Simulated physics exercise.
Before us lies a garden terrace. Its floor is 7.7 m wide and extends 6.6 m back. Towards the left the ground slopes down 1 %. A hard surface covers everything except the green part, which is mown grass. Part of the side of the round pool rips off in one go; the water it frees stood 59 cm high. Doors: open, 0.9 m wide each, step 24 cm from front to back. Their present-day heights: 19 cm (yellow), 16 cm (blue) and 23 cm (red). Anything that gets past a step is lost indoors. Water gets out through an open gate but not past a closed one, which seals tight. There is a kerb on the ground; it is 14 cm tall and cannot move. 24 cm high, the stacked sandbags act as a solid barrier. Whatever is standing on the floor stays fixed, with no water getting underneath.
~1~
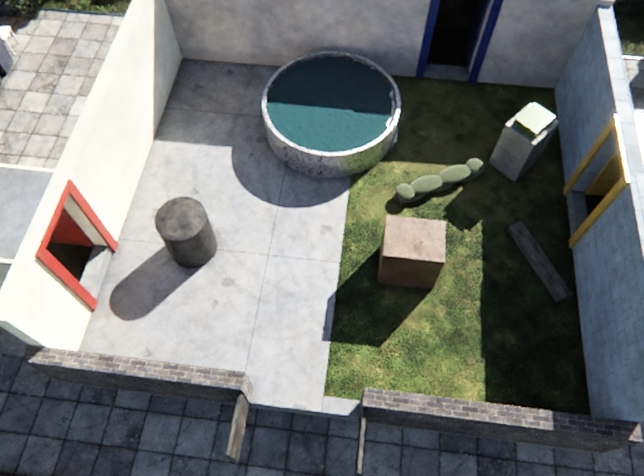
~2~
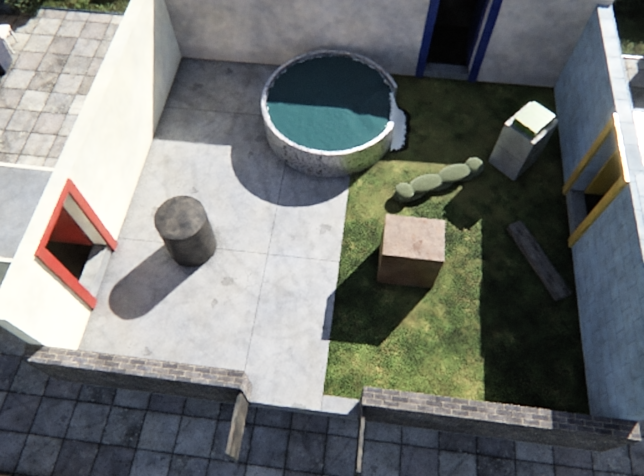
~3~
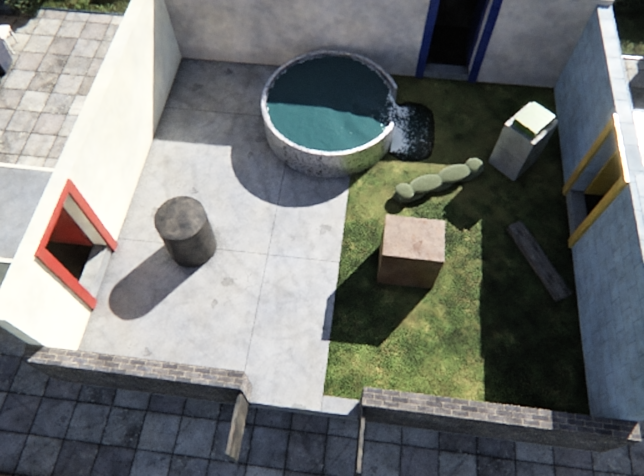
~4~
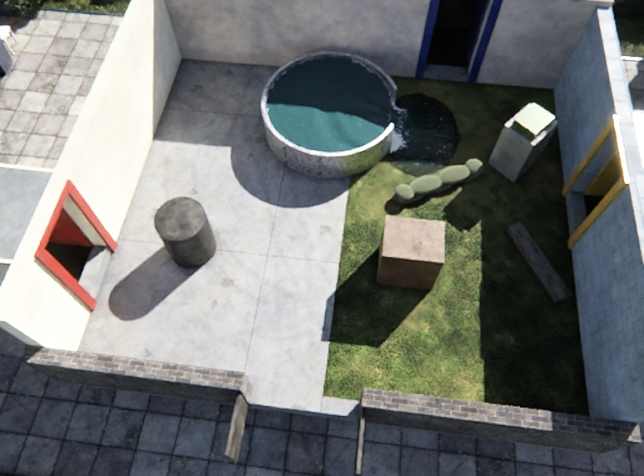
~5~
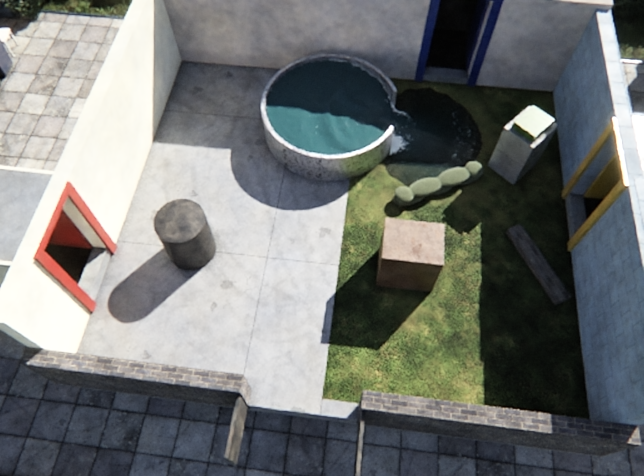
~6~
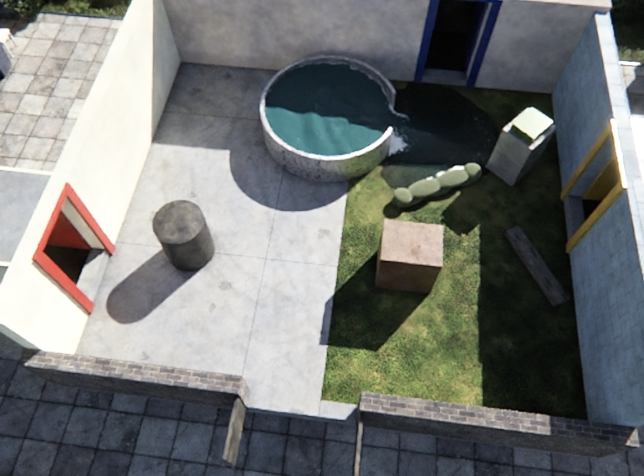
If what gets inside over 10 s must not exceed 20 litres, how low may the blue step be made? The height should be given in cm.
Around 13.5 cm.
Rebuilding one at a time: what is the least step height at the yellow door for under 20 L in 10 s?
The yellow door needs around 8.0 cm.
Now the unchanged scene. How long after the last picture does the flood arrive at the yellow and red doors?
Arrival: Yellow 2.6 s, red not within the 10 s.
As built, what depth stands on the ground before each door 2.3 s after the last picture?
In cm: Yellow 0, blue 11, red 0.
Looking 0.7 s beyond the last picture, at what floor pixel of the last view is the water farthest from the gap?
Around (550, 138).
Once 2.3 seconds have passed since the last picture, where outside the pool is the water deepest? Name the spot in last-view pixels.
Look close to (520, 121).
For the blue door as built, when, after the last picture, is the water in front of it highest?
That happens close to 4.0 s on the clock.
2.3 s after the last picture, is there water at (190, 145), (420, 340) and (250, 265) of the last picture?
Point by point, the first is spared, the second spared and the third spared.
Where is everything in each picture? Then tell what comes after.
In the first frame, still water, 59 cm deep, in the round pool at (331, 103); the blue door at (456, 40) is dry.
In the second frame, water pours out at (393, 123) and has run 0.3 m, to (404, 112); about 8 cm deep outside, 59 cm at the back.
In the third frame, water pours out at (393, 124) and has run 0.7 m, to (427, 151); about 8 cm deep outside, 59 cm at the back.
In the fourth frame, the front is at (453, 147), 1.2 m from the gap at (393, 125); 1.8 m2 of floor is wet, 59 cm left at the back.
In the fifth frame, the gap is at (393, 127), the front 1.6 m out at (475, 149); the back of the round pool holds 59 cm.
In the sixth frame, the gap is at (392, 129), the front 2.0 m out at a hidden place; the back of the round pool holds 59 cm; 0.2 m in a straight line remain to the blue door at (454, 45).
Then, 0.7 s after the last picture water covers 15 % of the floor, deepest (30 cm) near (398, 139); 8 cm at the blue door, 0 litres in over its 16 cm step.
Then, 2.3 s after the last picture water covers 25 % of the floor, deepest (29 cm) near (520, 121); 11 cm at the blue door, 0 litres in over its 16 cm step.
Then, 9.3 s after the last picture water covers 70 % of the floor, deepest (16 cm) near (383, 96); 13 cm at the blue door, 3 litres in over its 16 cm step.
At the blue door as built, the water peaked near 17 cm, 4.1 s after the last picture.
With a step of 11 cm, 64 litres would have come in within the 10 s; with 15 cm, 7 litres. So under 20 litres takes about 13.5 cm.
